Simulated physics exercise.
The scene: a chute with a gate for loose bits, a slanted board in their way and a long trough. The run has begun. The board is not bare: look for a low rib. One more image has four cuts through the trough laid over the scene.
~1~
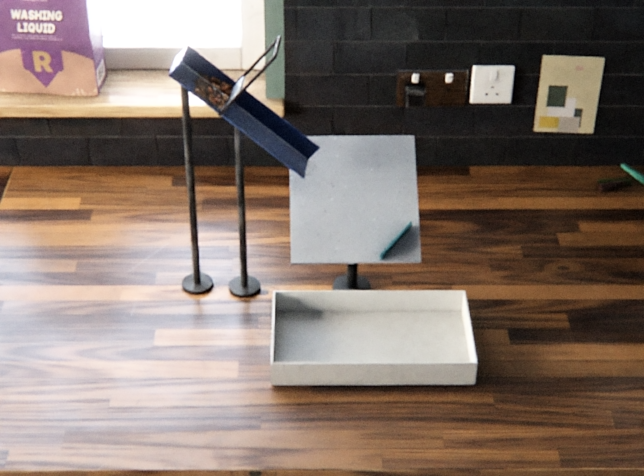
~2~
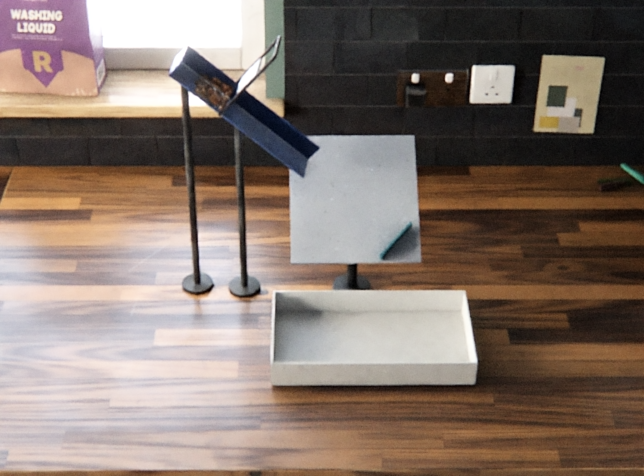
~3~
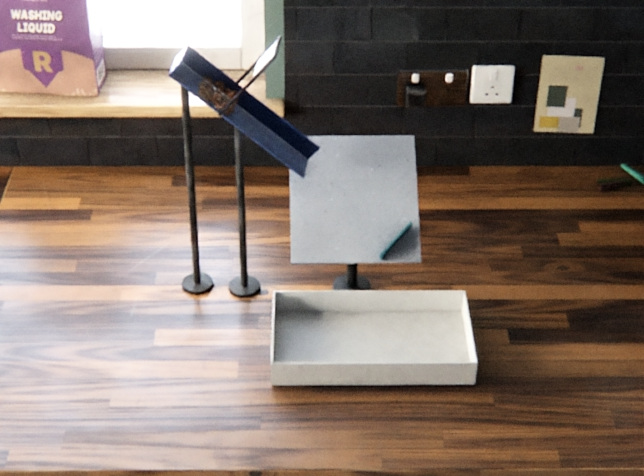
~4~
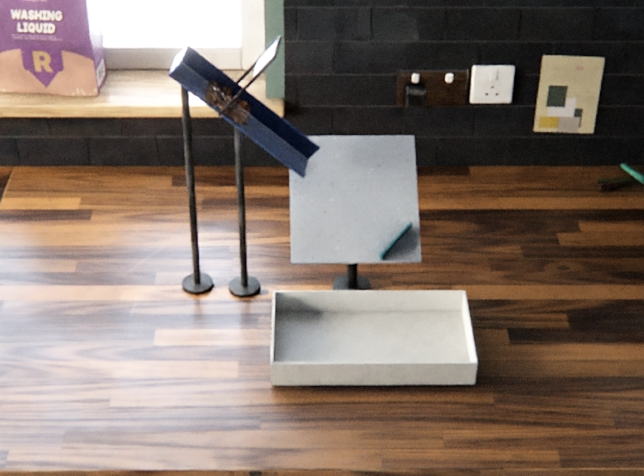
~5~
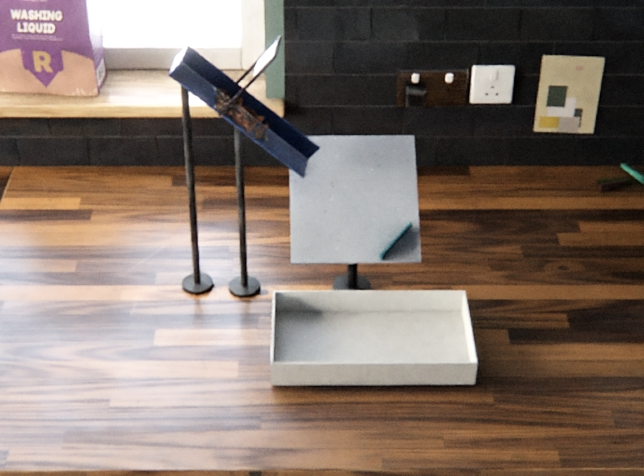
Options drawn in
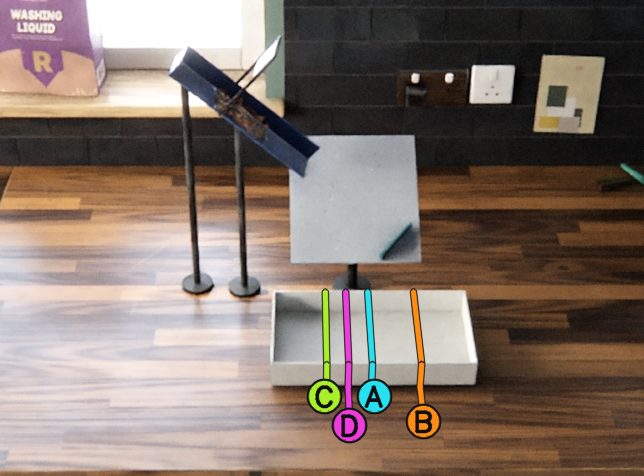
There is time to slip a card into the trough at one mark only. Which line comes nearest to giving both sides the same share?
Take A.
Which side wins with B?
More lands on the left.
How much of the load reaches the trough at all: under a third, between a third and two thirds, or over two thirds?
About that: Over two thirds.
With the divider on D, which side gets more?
The right side.
On the marked copy, line A crosses the front rim at (372, 363); line B crosses the front rim at (421, 363); line C crosses the front rim at (326, 363); line D crosses the front rim at (348, 363).
With A, of what is caught, about two thirds on the left of the divider, about a third on the right.
With B, of what is caught, all on the left of the divider, none on the right.
With C, of what is caught, none on the left of the divider, all on the right.
With D, of what is caught, a small part on the left of the divider, most on the right.
